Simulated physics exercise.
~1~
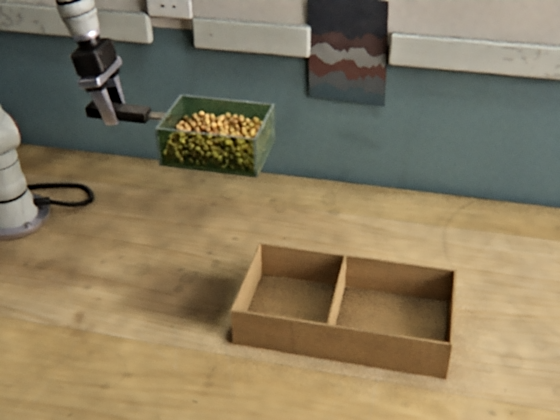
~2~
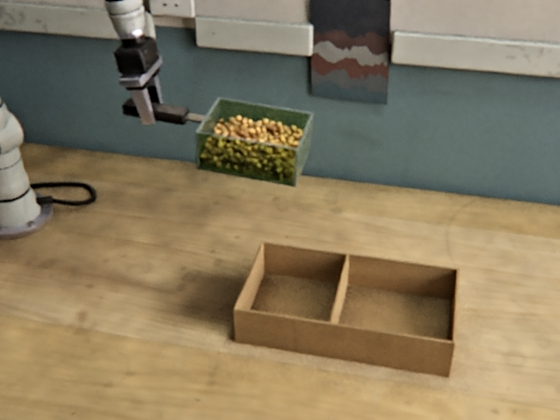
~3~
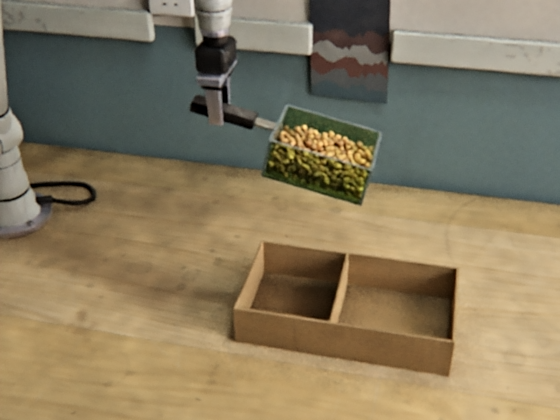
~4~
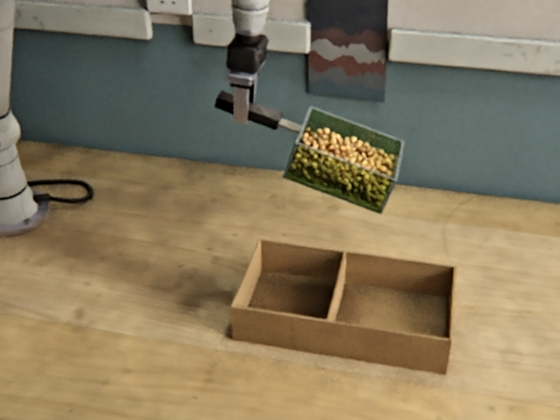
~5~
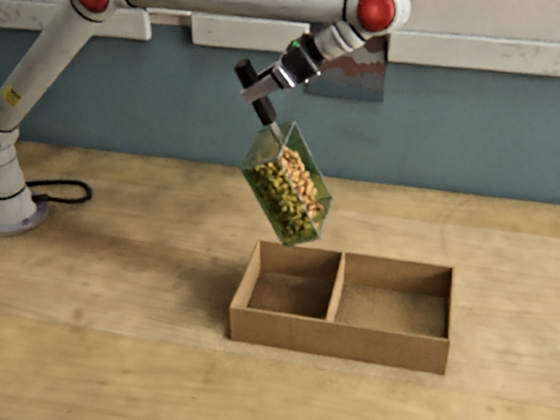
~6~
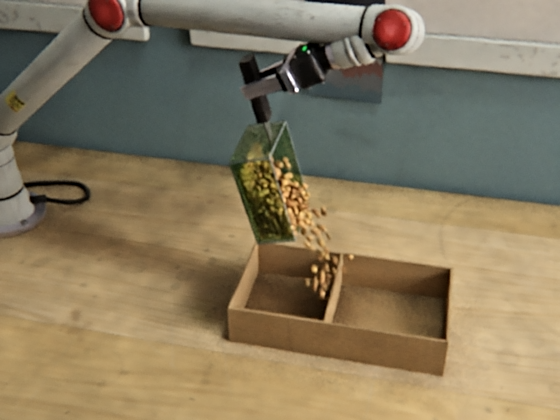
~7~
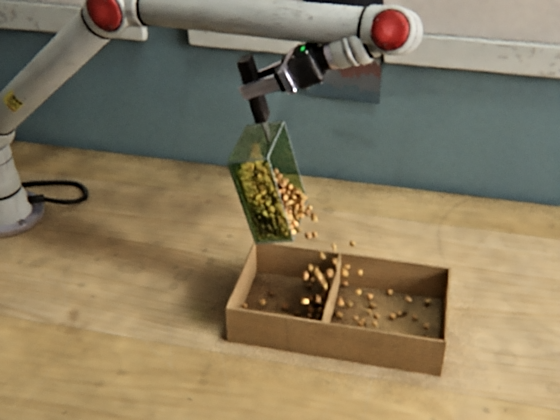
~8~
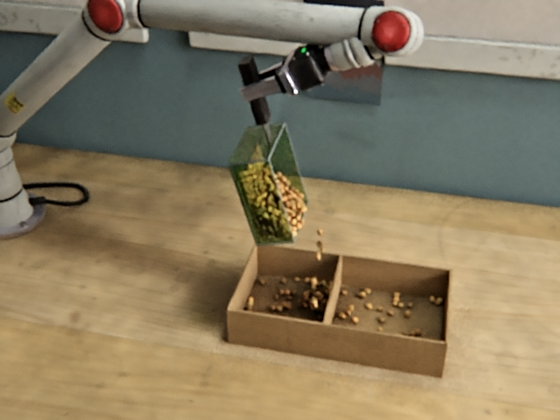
At the start, a robot arm holds a green, see-through box of dried chickpeas up to the left of a cardboard crate split in two by a cross wall. The arm carries the box to the right, tipping it gently as it nears the crate. It then swings the box steeply downward, its open side facing right. Chickpeas spill out in a stream around the dividing wall, some bouncing and scattering into both parts. Finally the flow thins to a few falling pieces, with most still in the tilted box and more of the spilled ones in the left part than the right.
